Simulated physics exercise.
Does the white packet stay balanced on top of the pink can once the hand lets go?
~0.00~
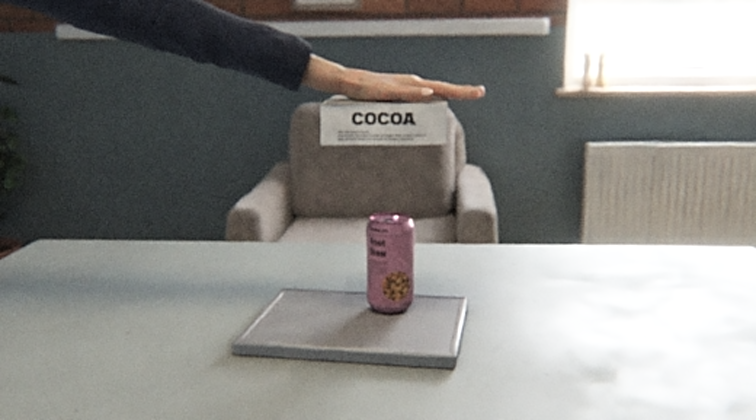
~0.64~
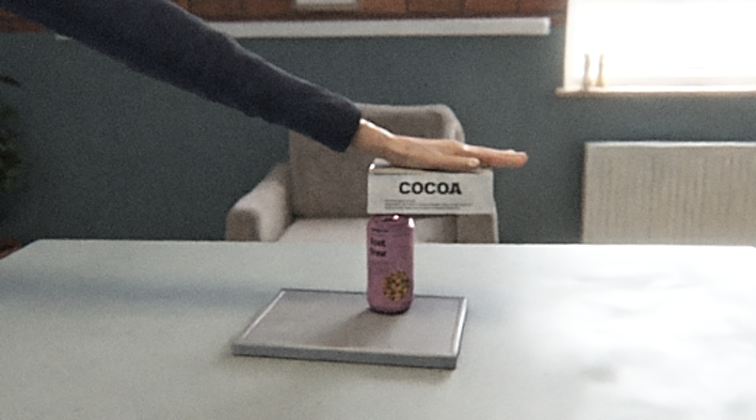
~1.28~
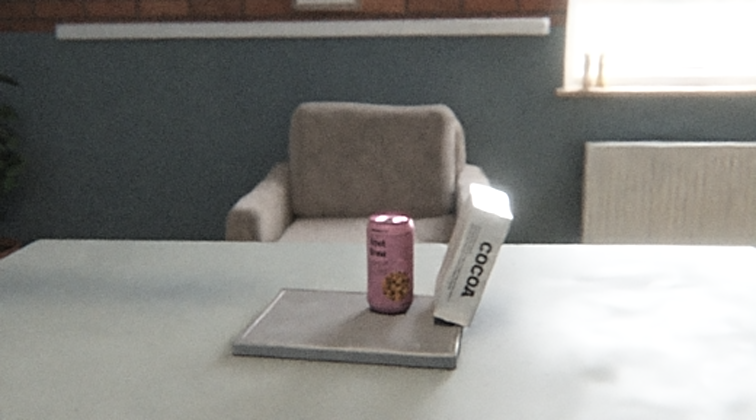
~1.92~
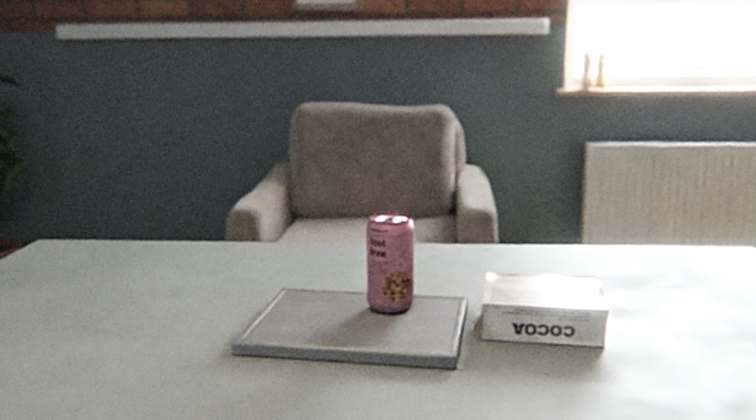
No, it tips off the right side of the can and ends upside down on the table beside the tray. The can stays standing on the tray.
A white packet marked cocoa comes down under a flat hand reaching in from the left, above a pink can standing on a grey tray. The hand lowers the packet onto the top of the can, where it sits well off to the right. Once the hand lets go and is out of view, the packet tips off the right side and drops on end beside the can, at the edge of the tray. It keeps turning over and ends upside down on the table, right of the tray, while the can and tray stay in place.
